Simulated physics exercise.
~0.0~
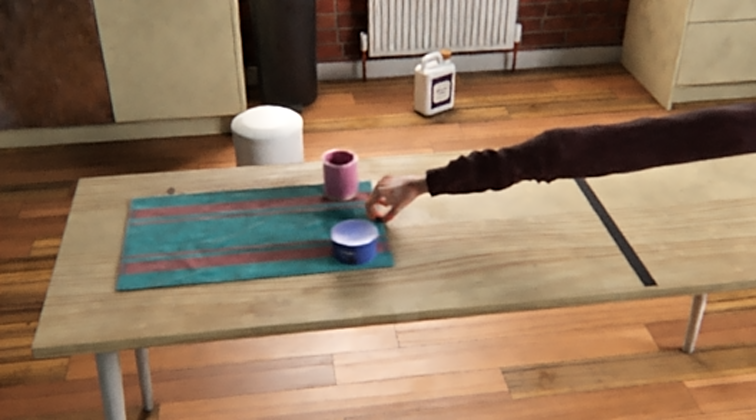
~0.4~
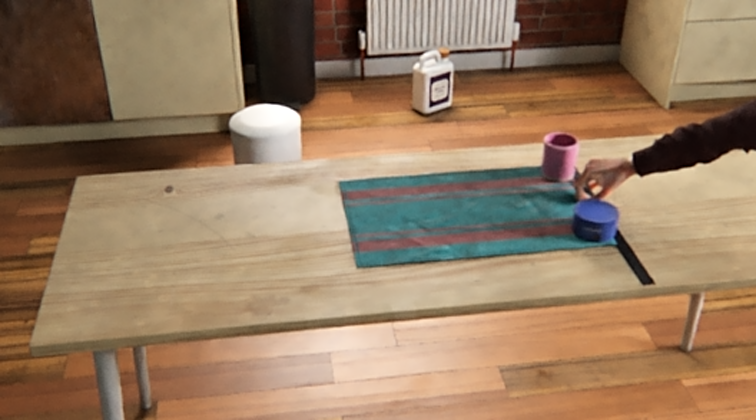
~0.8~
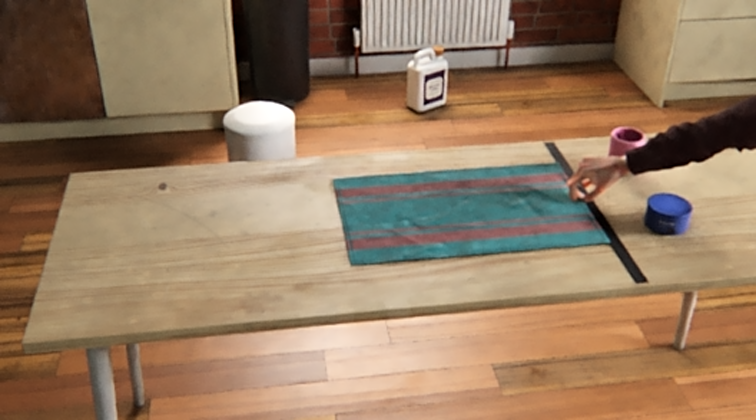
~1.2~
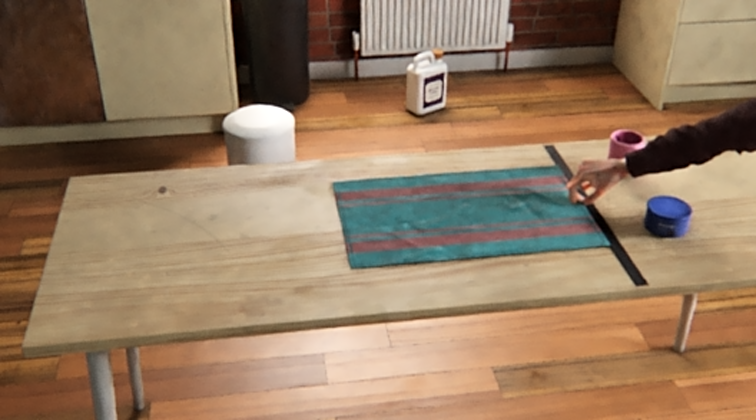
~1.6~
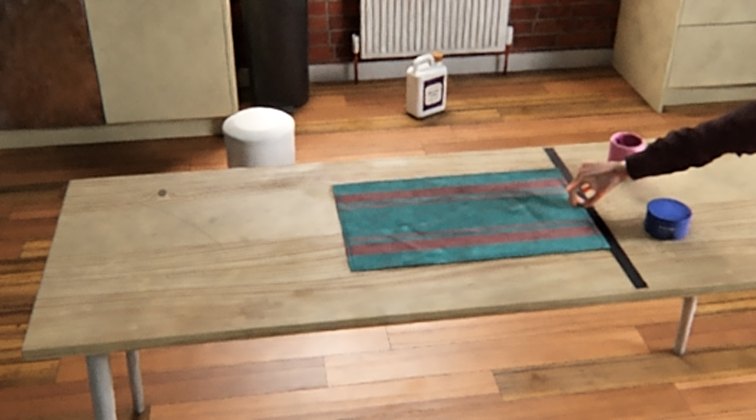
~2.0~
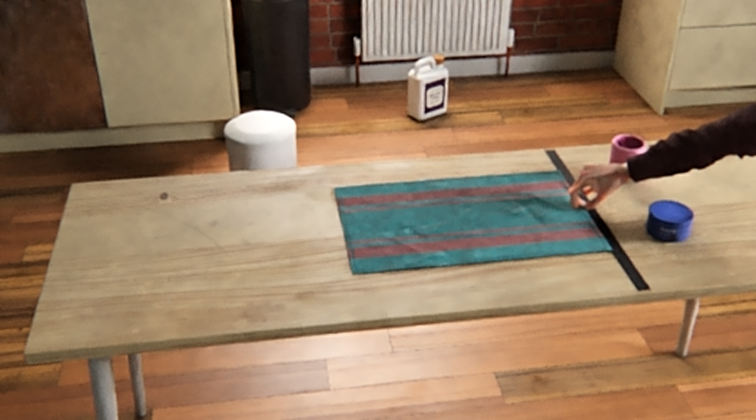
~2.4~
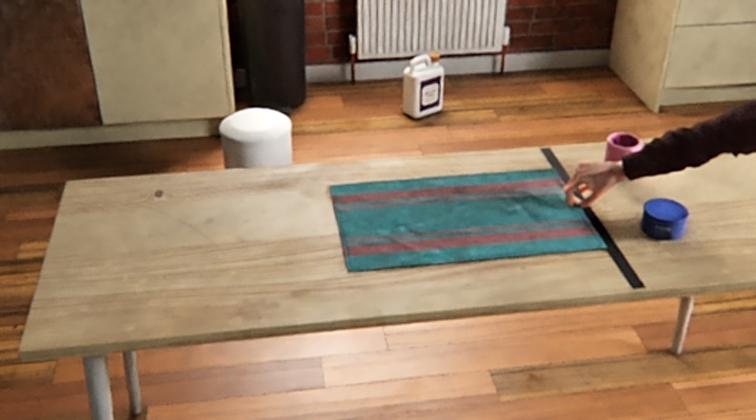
A hand pulls a turquoise towel right, stops, and the tub and mug slide off it.
